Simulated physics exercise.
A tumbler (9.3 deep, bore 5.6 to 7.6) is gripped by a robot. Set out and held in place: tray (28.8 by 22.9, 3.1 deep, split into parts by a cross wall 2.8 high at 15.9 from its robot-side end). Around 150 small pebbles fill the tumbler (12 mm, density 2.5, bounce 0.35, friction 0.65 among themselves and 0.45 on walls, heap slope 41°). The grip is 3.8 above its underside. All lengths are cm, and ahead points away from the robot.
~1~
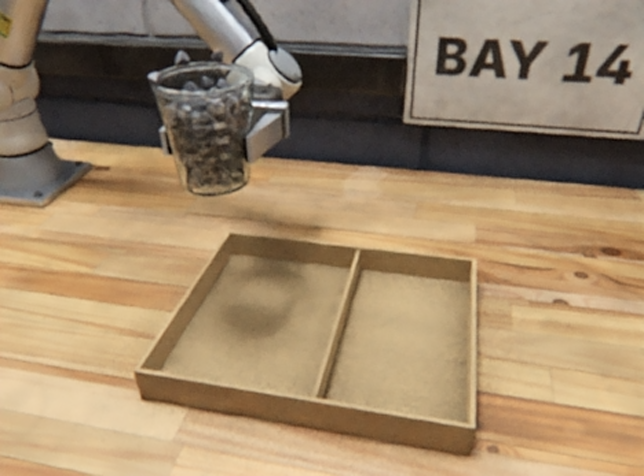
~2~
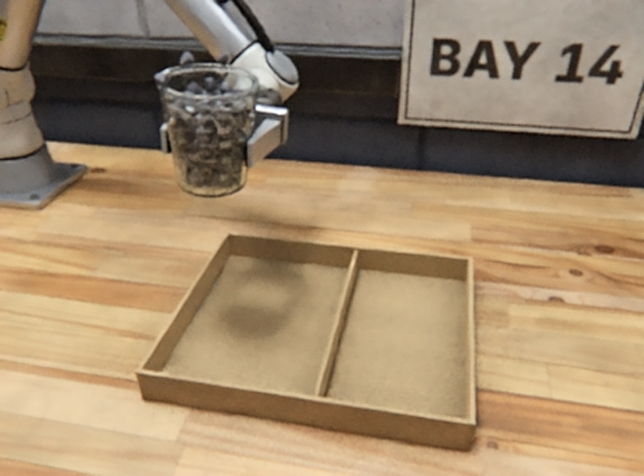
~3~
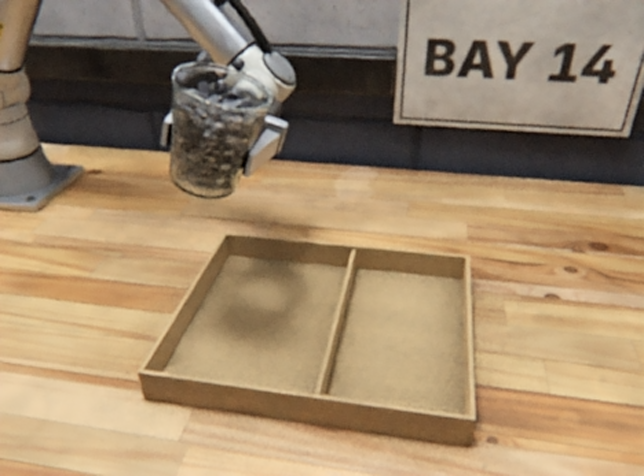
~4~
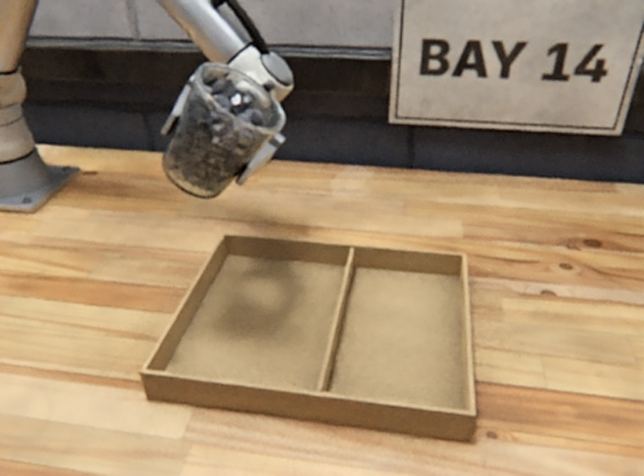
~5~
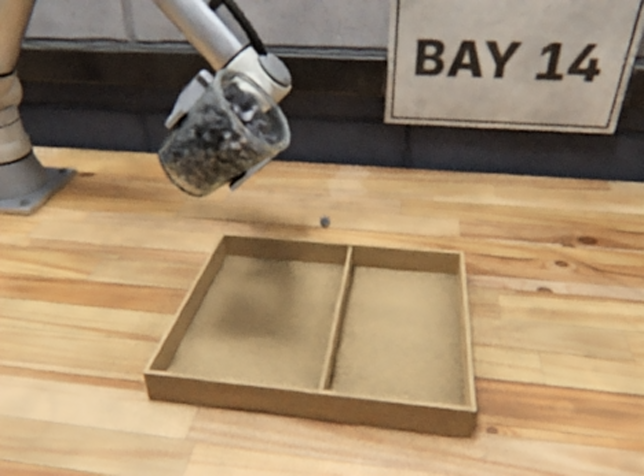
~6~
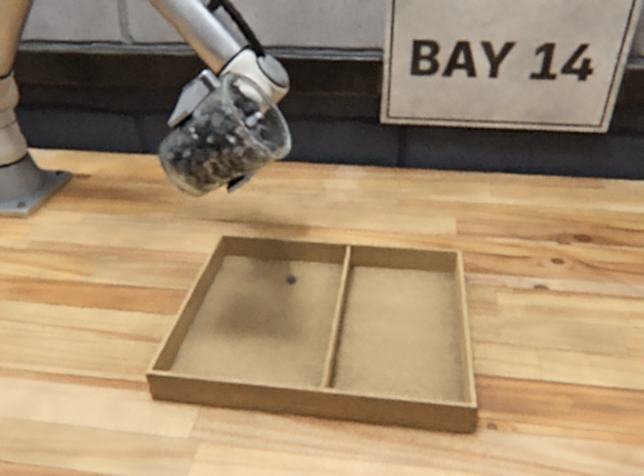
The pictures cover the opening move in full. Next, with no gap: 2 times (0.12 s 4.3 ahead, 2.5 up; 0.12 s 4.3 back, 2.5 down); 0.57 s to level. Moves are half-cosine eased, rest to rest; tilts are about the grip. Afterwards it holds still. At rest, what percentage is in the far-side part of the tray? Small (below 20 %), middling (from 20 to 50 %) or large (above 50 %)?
In the far-side part of the tray the share is middling, from 20 to 50 %.
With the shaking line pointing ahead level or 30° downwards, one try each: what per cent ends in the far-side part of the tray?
Some 15 and 0 per cent.
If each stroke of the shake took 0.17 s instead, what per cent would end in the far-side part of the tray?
In that case some 5 per cent.
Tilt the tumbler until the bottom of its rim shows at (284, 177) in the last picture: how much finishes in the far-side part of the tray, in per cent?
Some 75 per cent.
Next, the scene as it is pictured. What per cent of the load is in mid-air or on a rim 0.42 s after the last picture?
Roughly 2 per cent.
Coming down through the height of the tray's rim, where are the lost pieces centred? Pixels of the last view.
Around (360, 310).
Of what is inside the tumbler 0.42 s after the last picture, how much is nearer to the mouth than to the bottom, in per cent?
Roughly 75 per cent.
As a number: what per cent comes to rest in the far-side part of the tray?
Roughly 30 per cent.
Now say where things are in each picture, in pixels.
In the first picture, tumbler middle at (210, 133), level; upper third of the load around (208, 105), from x 155 to 240, top at y 55; 147 in the tumbler.
In the second picture, tumbler middle at (211, 135), tilted 5° forward; upper third of the load around (211, 108), from x 160 to 245, top at y 60.
In the third picture, tumbler middle at (213, 136), tilted 19° forward; upper third of the load around (216, 111), from x 180 to 255, top at y 55.
In the fourth picture, tumbler middle at (216, 139), tilted 35° forward; upper third of the load around (217, 116), from x 175 to 270, top at y 85.
In the fifth picture, tumbler middle at (218, 141), tilted 49° forward; upper third of the load around (221, 120), from x 175 to 325, top at y 95; 146 in the tumbler, 1 in flight or on a rim.
In the sixth picture, tumbler middle at (219, 143), tilted 54° forward; upper third of the load around (223, 122), from x 175 to 290, top at y 100; 146 in the tumbler, 1 in the robot-side part.
Then, 0.42 s after the last picture, tilted 54° forward, highest piece 25 above the table; 101 in the tumbler, 31 in the far-side part, 12 in the robot-side part, 3 in flight or on a rim.
Then, 0.84 s after the last picture, tilted 16° forward, highest piece 25 above the table; 74 in the tumbler, 44 in the far-side part, 29 in the robot-side part.
Then, 1.25 s after the last picture, level, highest piece 24 above the table; 74 in the tumbler, 44 in the far-side part, 29 in the robot-side part.
Then, 2.30 s after the last picture, level, highest piece 24 above the table; 74 in the tumbler, 44 in the far-side part, 29 in the robot-side part.
Final count, 74 in the tumbler, 44 in the far-side part, 29 in the robot-side part. That is 30 % in the far-side part of the tray.
